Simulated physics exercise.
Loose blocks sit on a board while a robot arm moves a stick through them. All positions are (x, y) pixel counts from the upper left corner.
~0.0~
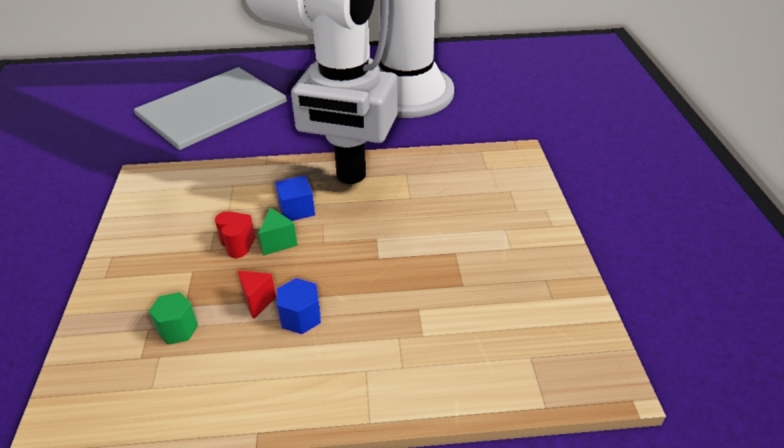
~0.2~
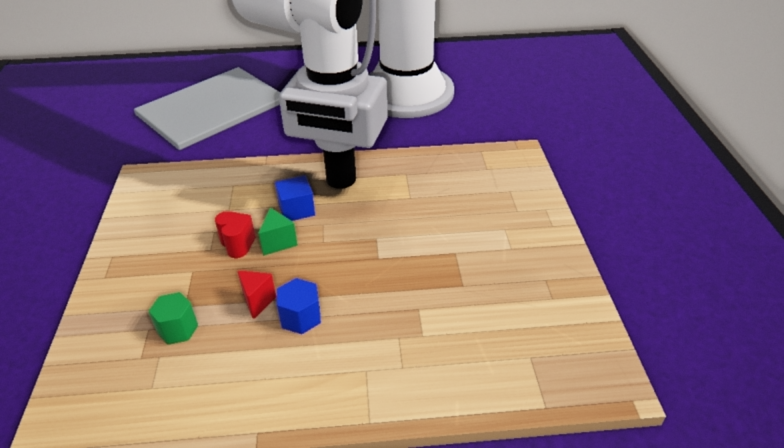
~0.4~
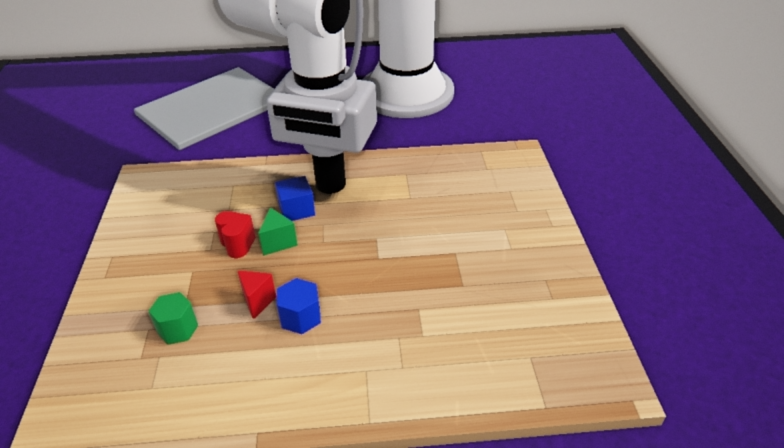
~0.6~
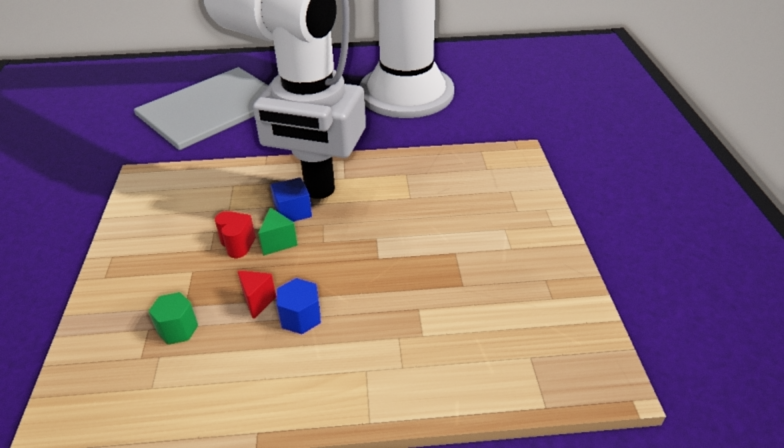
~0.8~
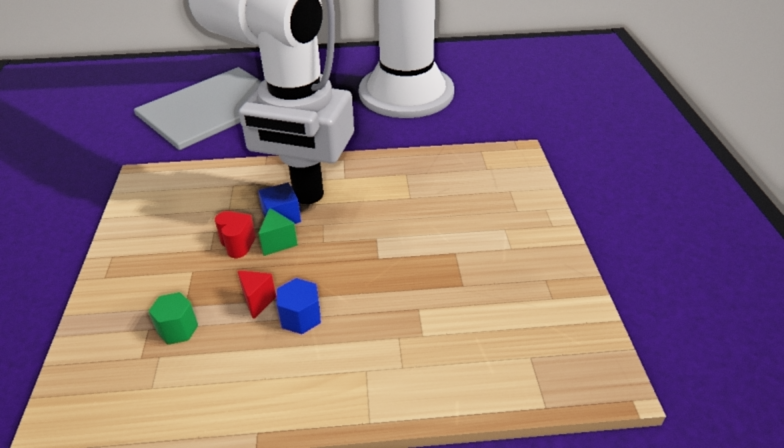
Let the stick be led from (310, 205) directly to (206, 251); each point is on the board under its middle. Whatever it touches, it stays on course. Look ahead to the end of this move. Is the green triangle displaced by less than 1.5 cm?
Yes, that is what happens.
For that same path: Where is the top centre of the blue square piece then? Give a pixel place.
Somewhere near (169, 247).
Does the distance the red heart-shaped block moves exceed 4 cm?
Yes, it checks out.
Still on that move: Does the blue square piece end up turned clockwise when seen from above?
It seems not.
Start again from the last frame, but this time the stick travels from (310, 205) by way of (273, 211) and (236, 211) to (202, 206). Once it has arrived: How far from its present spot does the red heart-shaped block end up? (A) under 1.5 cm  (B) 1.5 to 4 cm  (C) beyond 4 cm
I choose B.
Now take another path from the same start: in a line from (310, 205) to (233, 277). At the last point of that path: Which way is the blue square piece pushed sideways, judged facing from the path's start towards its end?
It slides rightward.
The first path, step by step. One third of the way, stick at (275, 209); red heart-shaped block at (220, 228), turned 30° clockwise; green triangle at (273, 226), turned 30° anticlockwise; blue square piece at (244, 211), turned 25° anticlockwise.
Two thirds of the way, stick at (240, 225); red heart-shaped block at (184, 248), turned 20° clockwise; green triangle at (273, 226), turned 30° anticlockwise; blue square piece at (207, 229), turned 30° anticlockwise.
At the end, stick at (203, 241); red heart-shaped block at (148, 270), turned 15° clockwise; green triangle at (273, 226), turned 30° anticlockwise; blue square piece at (169, 247), turned 40° anticlockwise.
